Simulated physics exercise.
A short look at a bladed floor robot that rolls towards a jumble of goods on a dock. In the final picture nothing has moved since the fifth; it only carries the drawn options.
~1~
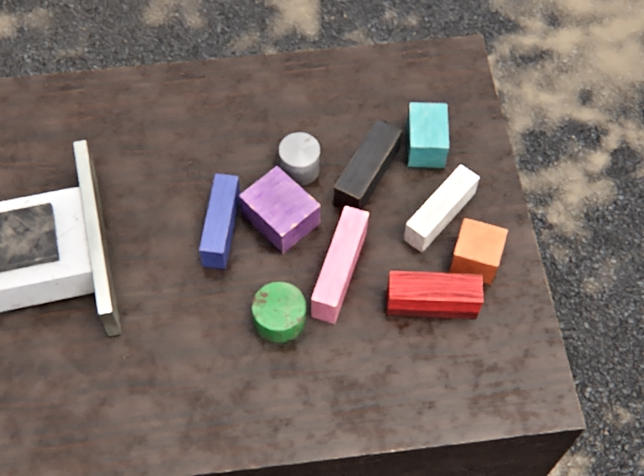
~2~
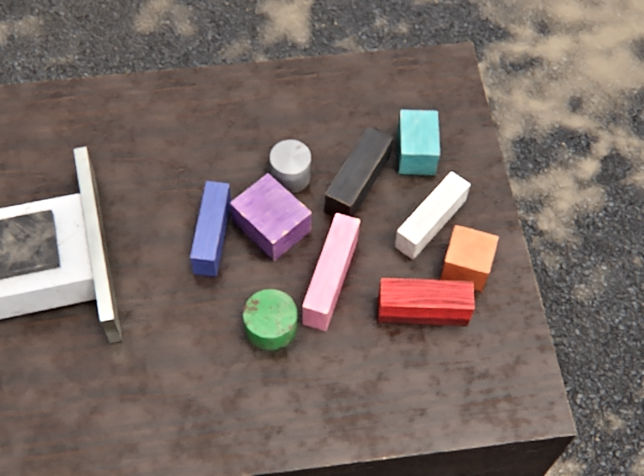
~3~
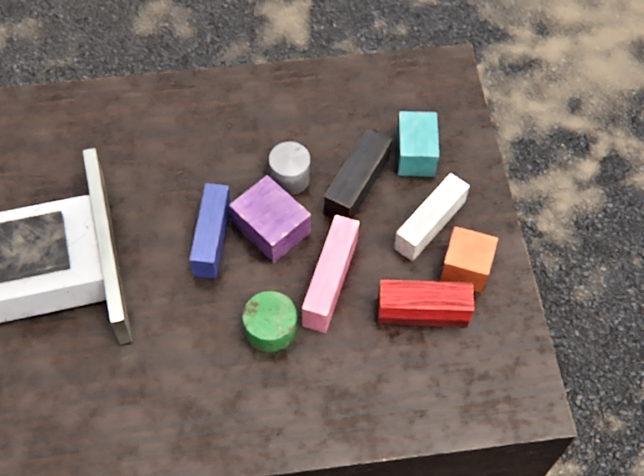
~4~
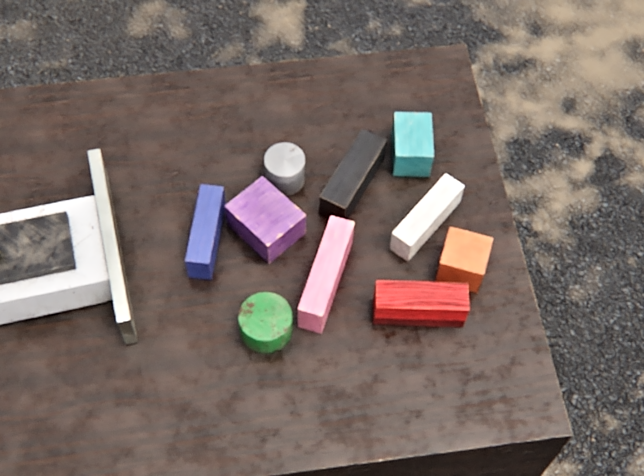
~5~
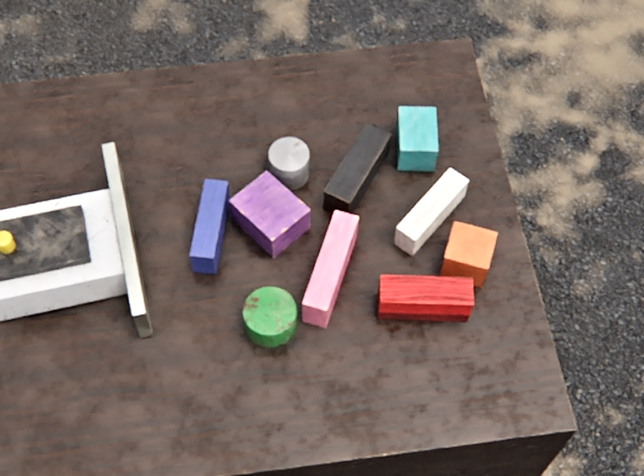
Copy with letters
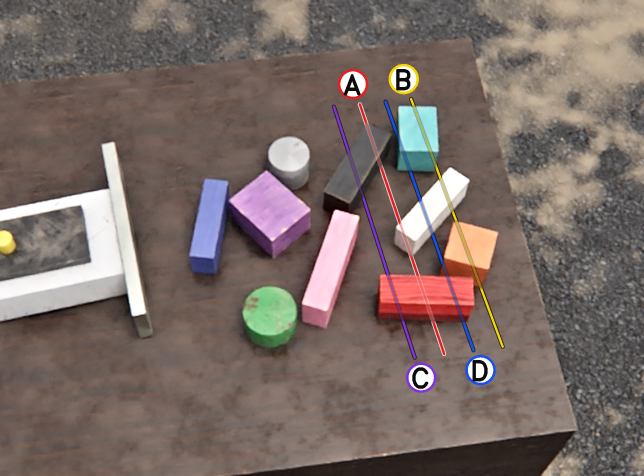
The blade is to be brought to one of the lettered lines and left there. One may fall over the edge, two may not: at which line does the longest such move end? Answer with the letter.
Up to line D.
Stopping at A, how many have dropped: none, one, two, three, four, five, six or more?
In all, none.
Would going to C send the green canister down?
By then, no.
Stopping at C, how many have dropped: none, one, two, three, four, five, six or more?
By then, none.
On the marked copy, A at (399, 220); B at (454, 214); C at (372, 223); D at (426, 217).
With D. Early on, robot (161, 228); green canister (289, 318); pink bar (336, 269).
Further on, robot (273, 215); orange crate (494, 258); red stick (496, 301).
At the end, robot (357, 206); white bar (512, 201); orange crate (530, 268); none fallen.
As for the rest, A is within the limit but short; B drops four; C is within the limit but short.
